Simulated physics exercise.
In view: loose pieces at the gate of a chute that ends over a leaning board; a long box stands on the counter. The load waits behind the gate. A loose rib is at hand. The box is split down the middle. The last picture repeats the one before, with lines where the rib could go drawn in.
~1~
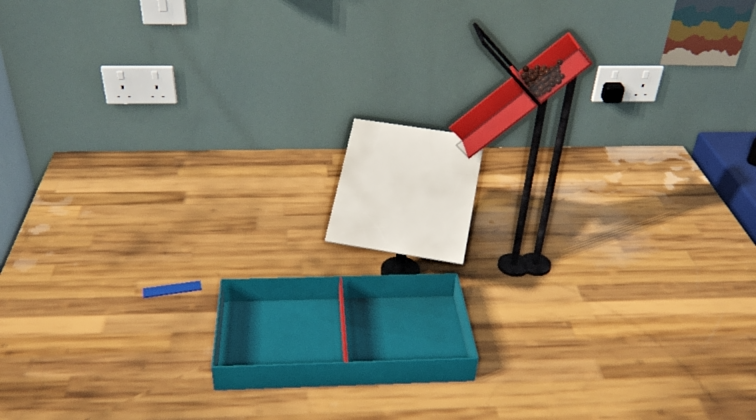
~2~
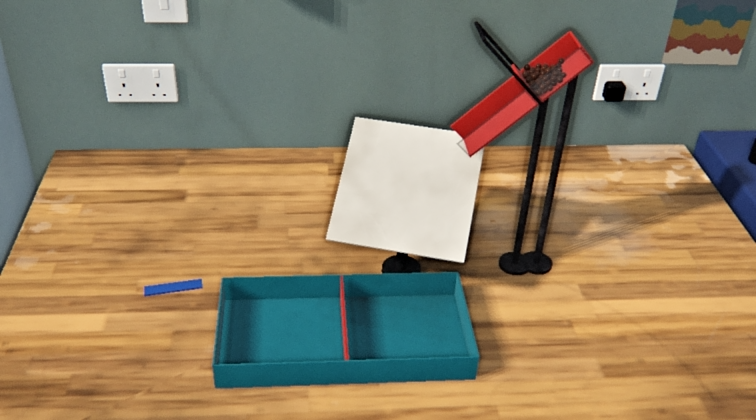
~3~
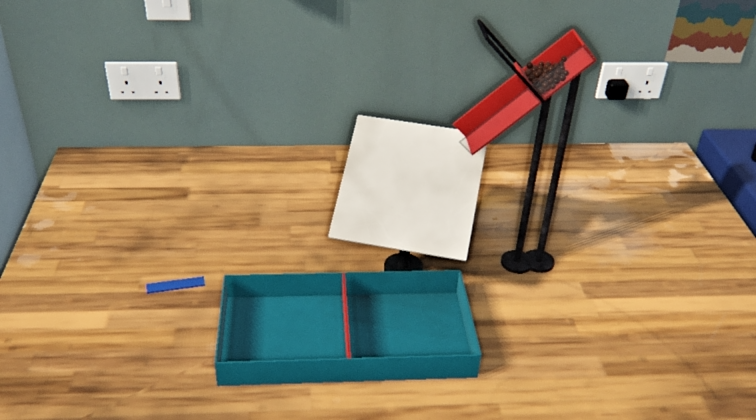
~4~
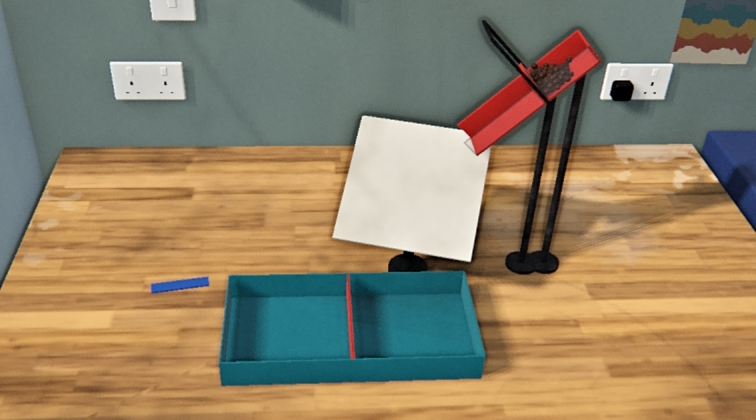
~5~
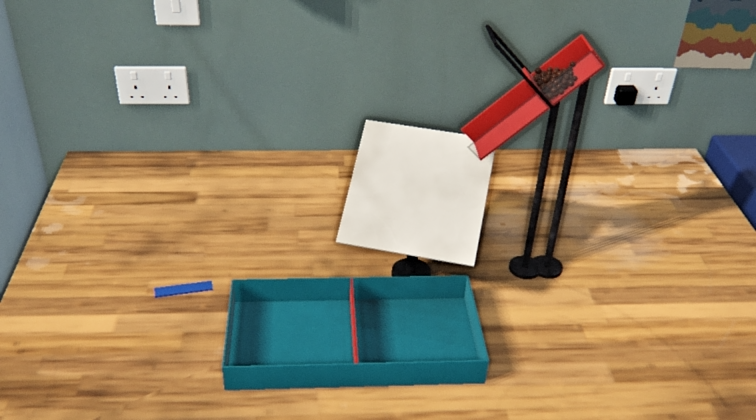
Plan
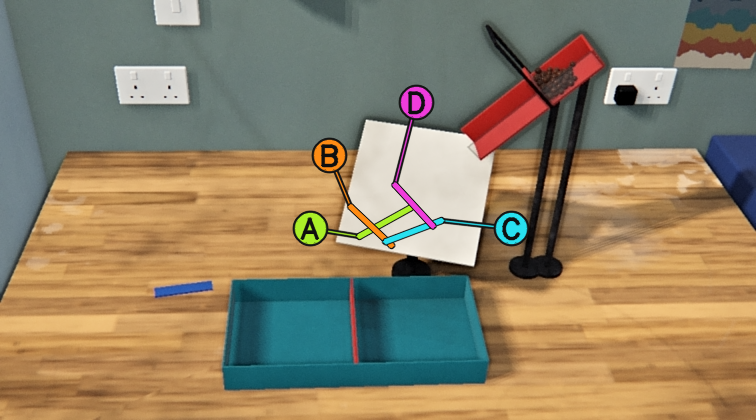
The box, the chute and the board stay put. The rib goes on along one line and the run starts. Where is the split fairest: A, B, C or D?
Go for A.
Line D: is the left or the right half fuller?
The right half.
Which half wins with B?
The right half.
On the marked copy, line A from (411, 207) to (359, 236); line B from (350, 206) to (391, 245); line C from (441, 220) to (385, 241); line D from (394, 184) to (432, 226).
Choosing A, of what is caught, close to half in the left half, close to half in the right.
Choosing B, of what is caught, a small share in the left half, all but a few in the right.
Choosing C, of what is caught, all but a few in the left half, only a few in the right.
Choosing D, of what is caught, a small share in the left half, all but a few in the right.
